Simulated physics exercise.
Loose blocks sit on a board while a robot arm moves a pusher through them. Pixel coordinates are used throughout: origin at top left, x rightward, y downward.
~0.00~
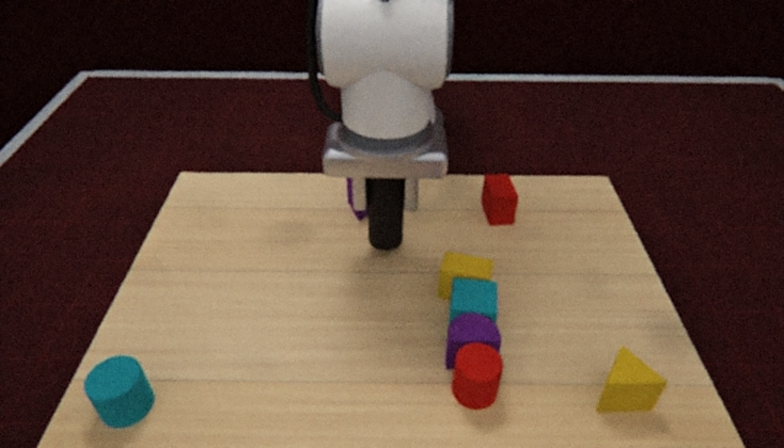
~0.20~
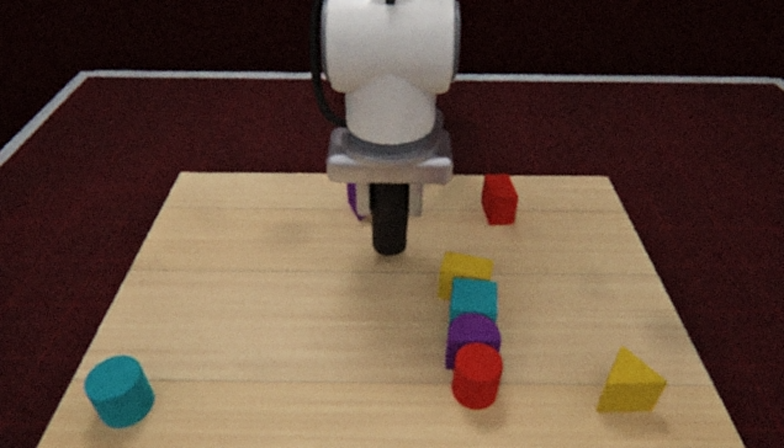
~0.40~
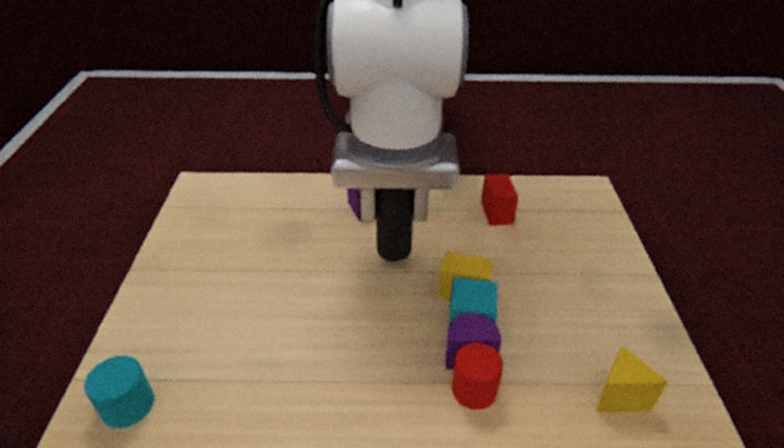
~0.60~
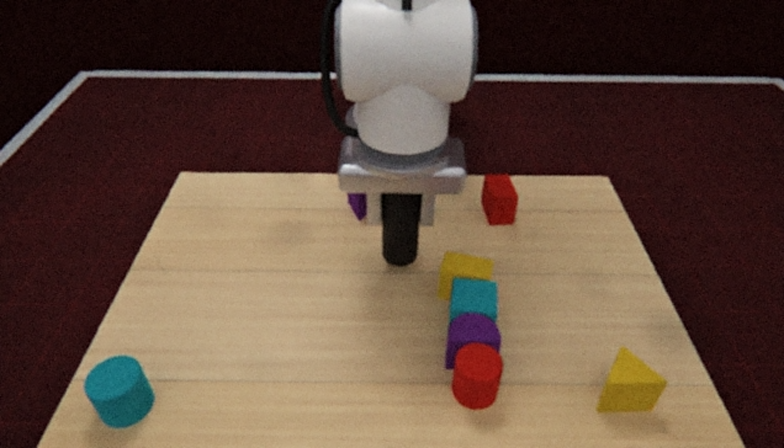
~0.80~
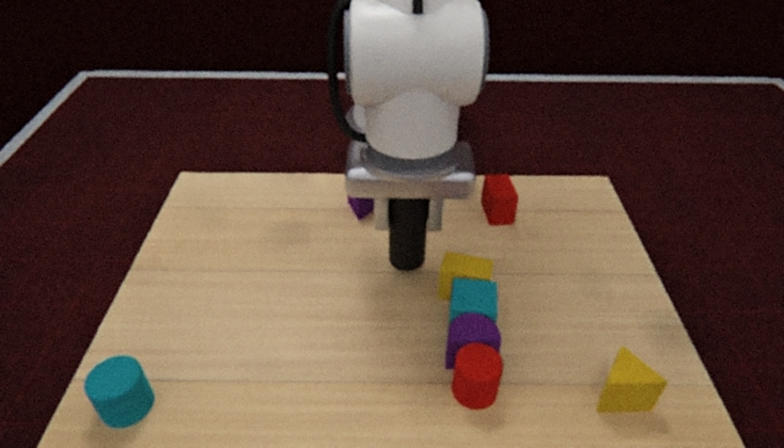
In this clip, a robot arm slowly moves its black pusher a short way toward the viewer and slightly right over a wooden board, while the scattered red, yellow, purple and turquoise blocks stay still.
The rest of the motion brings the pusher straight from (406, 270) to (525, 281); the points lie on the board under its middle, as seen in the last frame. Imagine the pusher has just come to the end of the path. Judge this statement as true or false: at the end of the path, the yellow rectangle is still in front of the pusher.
The claim does not hold.
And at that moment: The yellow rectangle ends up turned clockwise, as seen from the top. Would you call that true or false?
That claim is true.
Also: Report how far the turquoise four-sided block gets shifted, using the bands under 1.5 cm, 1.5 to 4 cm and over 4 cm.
My answer is that it shifts under 1.5 cm.
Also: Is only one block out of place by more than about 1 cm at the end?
Yes, I think so.
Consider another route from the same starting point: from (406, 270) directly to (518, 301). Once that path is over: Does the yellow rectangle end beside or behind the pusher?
No, it doesn't check out.
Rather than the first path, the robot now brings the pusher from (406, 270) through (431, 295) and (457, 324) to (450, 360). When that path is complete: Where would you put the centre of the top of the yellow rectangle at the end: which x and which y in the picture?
About (492, 268).
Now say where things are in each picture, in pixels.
In the first picture, lower end of the pusher at (386, 239), tops of blocks, yellow rectangle at (467, 264), turquoise four-sided block at (475, 295).
In the second picture, pusher at (390, 244), blocks as before.
In the third picture, pusher at (394, 250), blocks as before.
In the fourth picture, pusher at (400, 255), blocks as before.
In the fifth picture, pusher at (407, 259), yellow rectangle at (467, 264), turquoise four-sided block at (475, 295).
The first path, step by step. One third of the way, pusher at (448, 264); yellow rectangle at (487, 268).
Two thirds of the way, pusher at (489, 268); yellow rectangle at (517, 278), turned 40° clockwise.
At the end, pusher at (528, 271); yellow rectangle at (530, 284), turned 75° clockwise; turquoise four-sided block not moved.
